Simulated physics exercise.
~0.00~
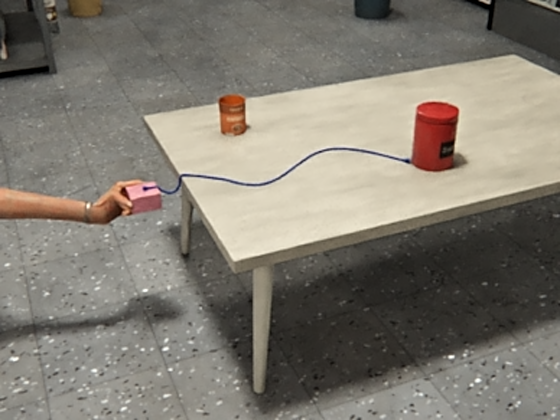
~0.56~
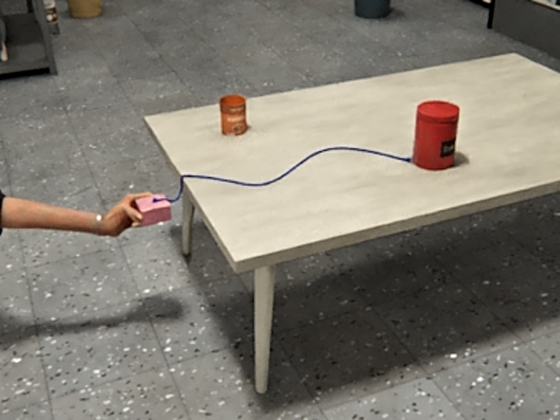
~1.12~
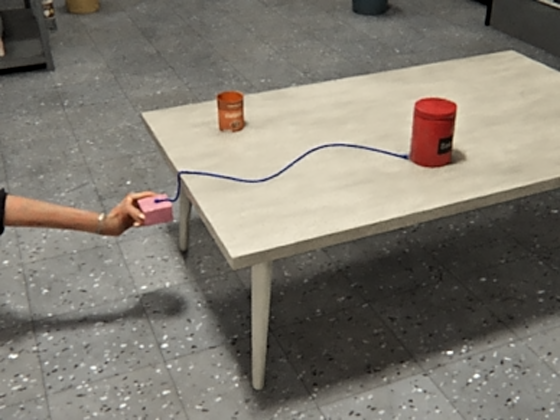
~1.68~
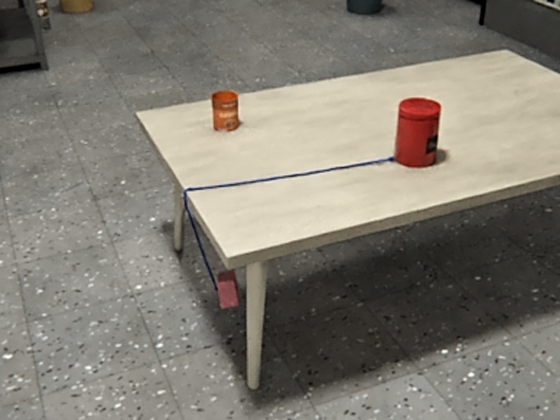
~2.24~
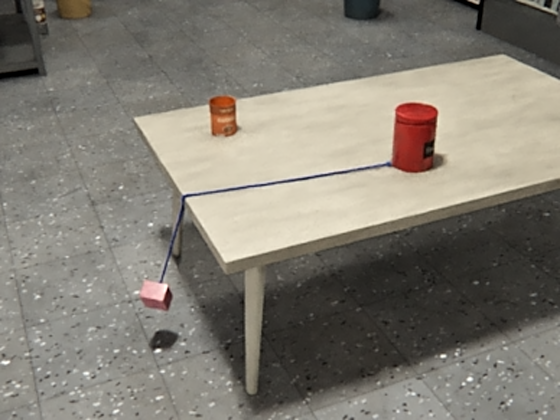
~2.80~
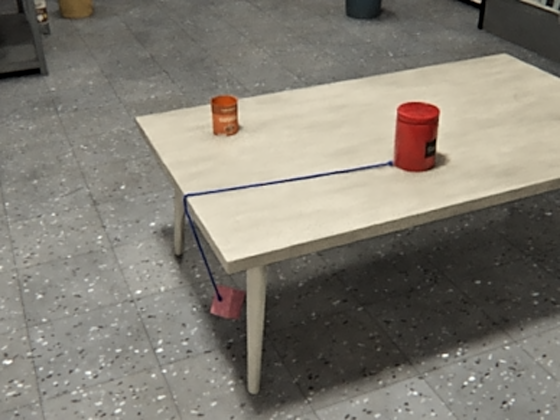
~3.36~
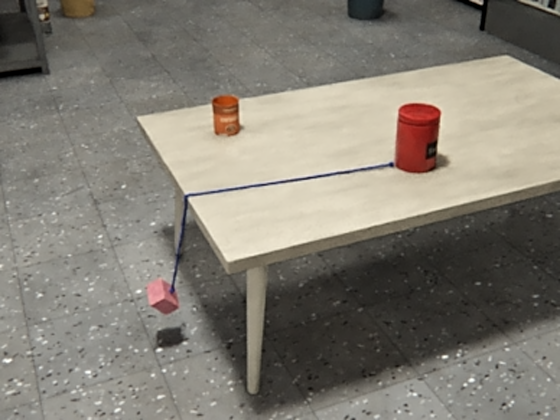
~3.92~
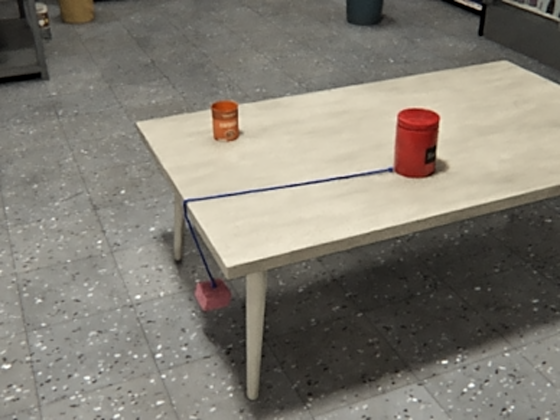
Pink block released by a hand beside a table, dropping and swinging below the edge on a string tied to a red canister.
